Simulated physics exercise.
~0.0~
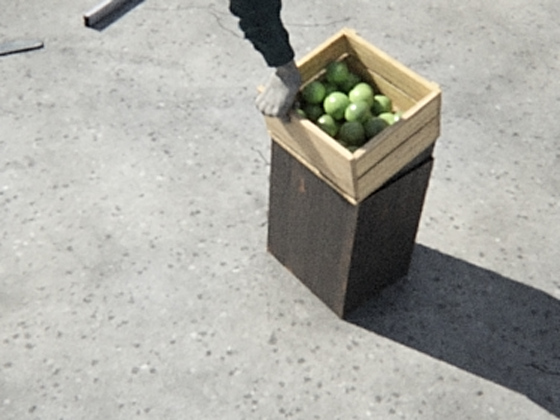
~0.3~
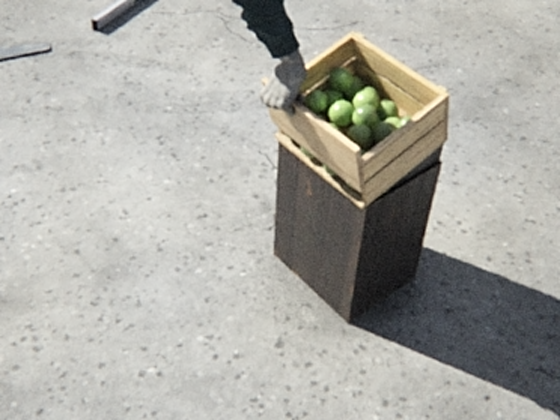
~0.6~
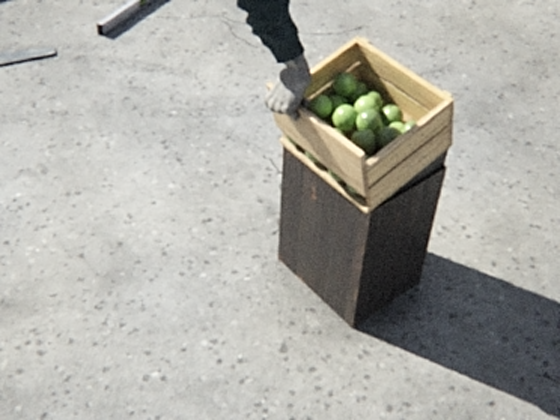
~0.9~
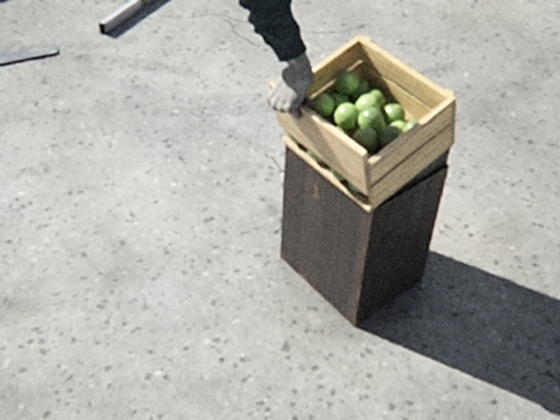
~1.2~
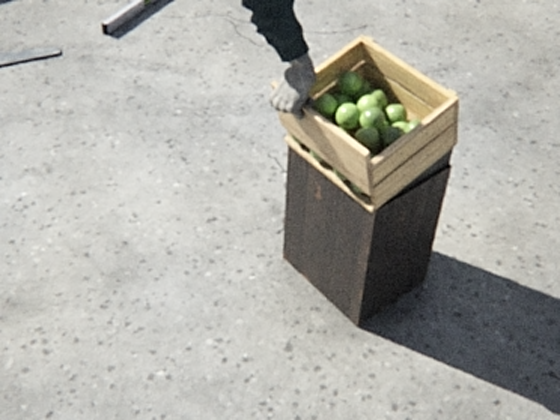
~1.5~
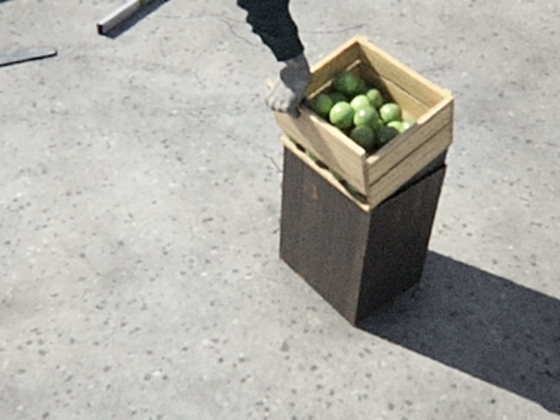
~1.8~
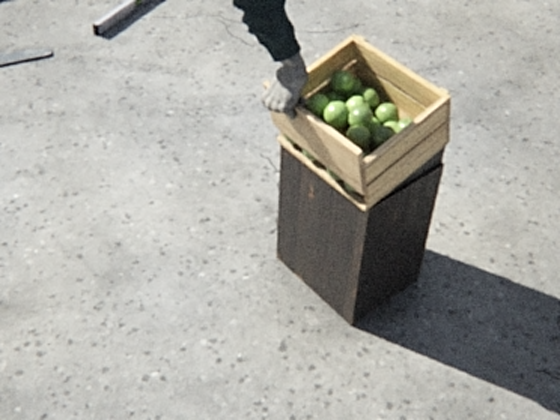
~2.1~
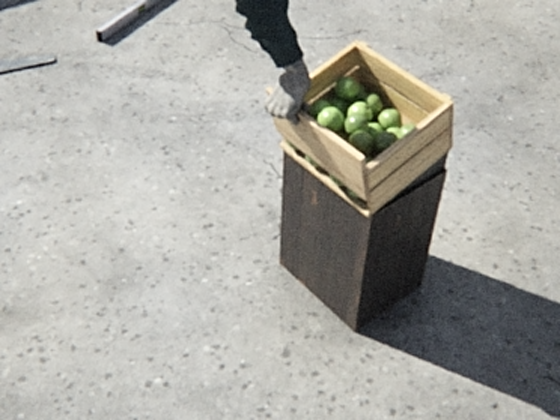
A gloved hand holds the edge of a wooden crate of green apples, which stay inside.
